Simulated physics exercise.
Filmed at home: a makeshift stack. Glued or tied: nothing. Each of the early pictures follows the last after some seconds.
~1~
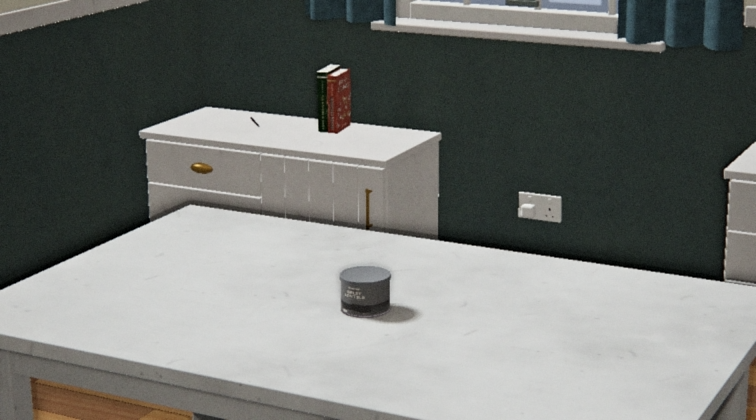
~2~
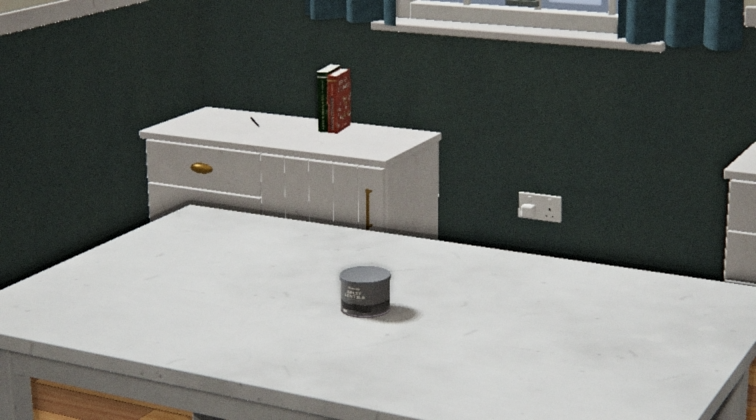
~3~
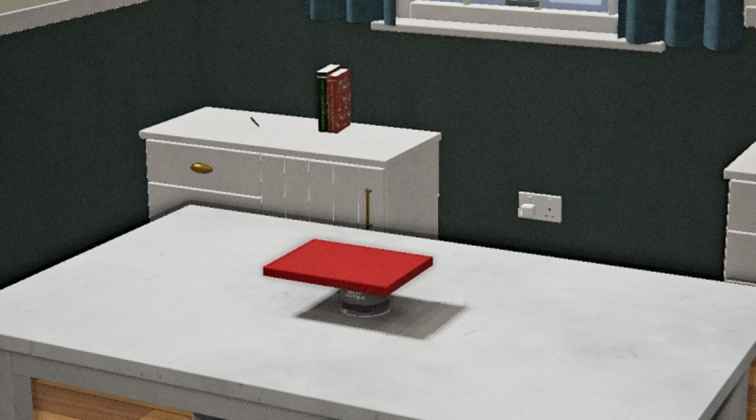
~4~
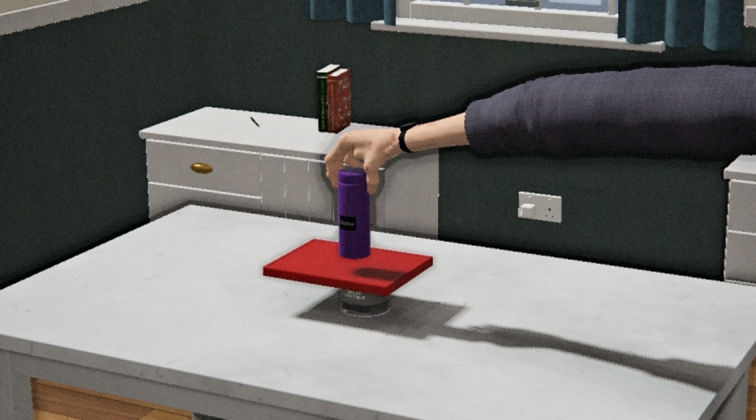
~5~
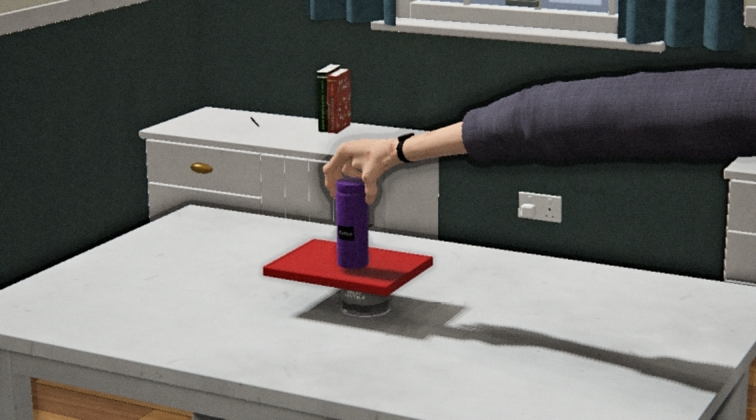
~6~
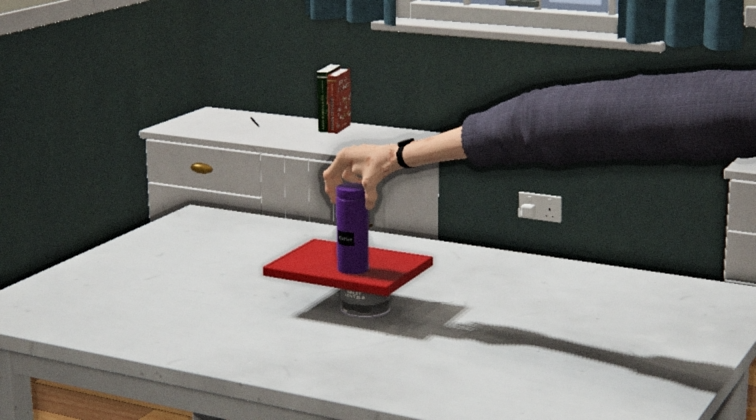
A red slab appeared on top of a small grey tin on a white table, and then a hand reached in from the right and lowered a purple bottle upright onto it.
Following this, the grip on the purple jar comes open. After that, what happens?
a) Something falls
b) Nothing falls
The answer is b.
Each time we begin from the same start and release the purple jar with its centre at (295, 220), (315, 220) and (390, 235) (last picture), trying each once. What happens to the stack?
Case 1: Collapse; case 2: Collapse; case 3: Stable.
Then, 0.60 s past the last view, nothing moves.
Then, 1.30 s past the last view, purple jar resting near (353, 229).
Finally, all 3 still in place. Final places as the last picture's camera would see them, purple jar near (353, 228). The stack stays up.
